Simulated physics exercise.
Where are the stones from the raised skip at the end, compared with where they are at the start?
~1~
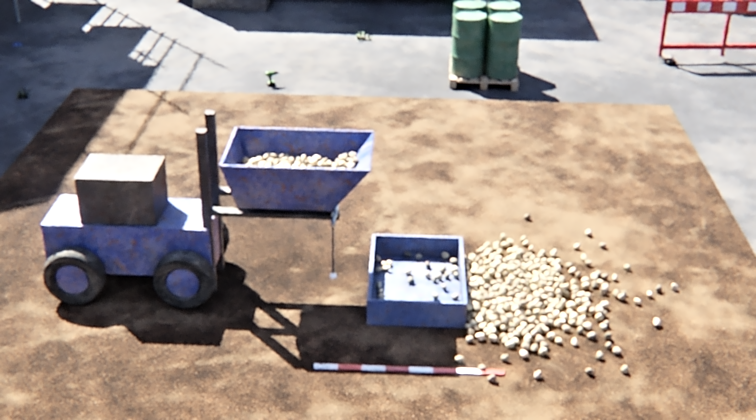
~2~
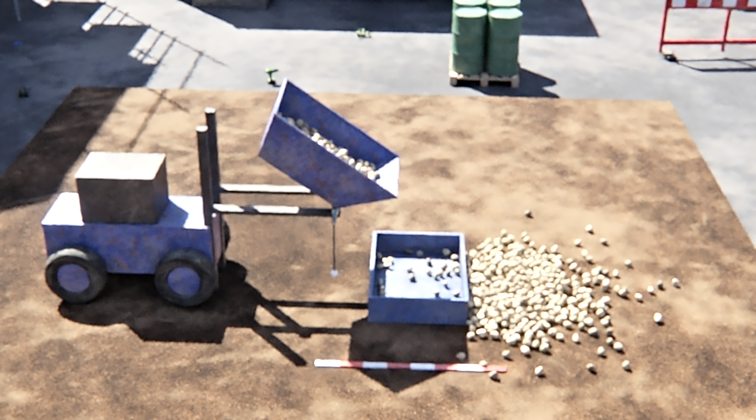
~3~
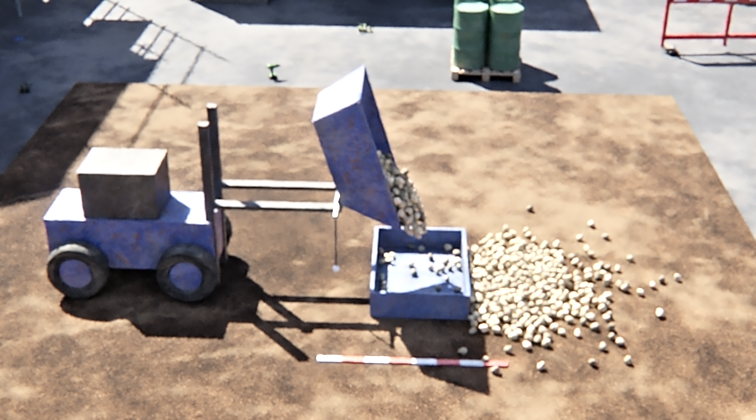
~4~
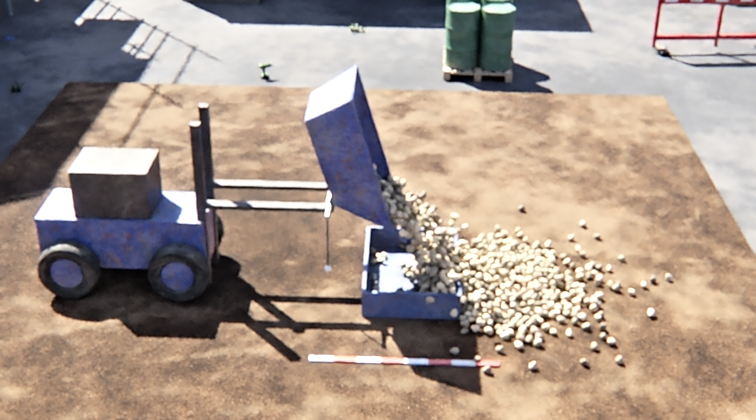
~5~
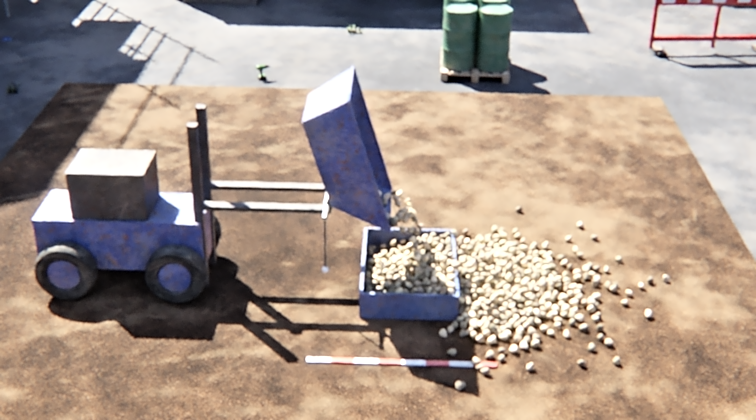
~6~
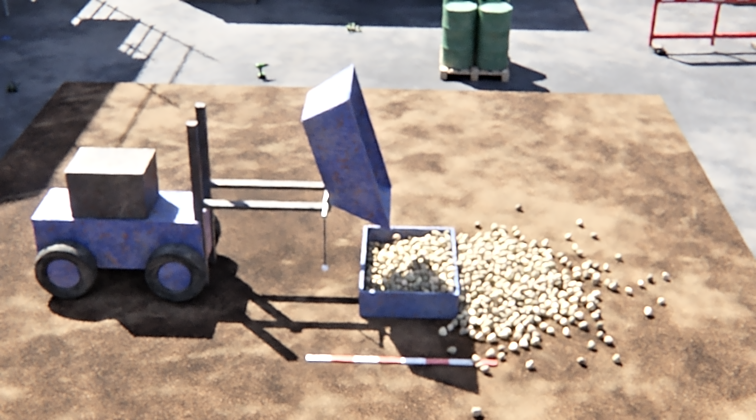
They start up in the raised skip and end lower and further right. Most lie in the blue bin, with some on the loose pile beyond it.
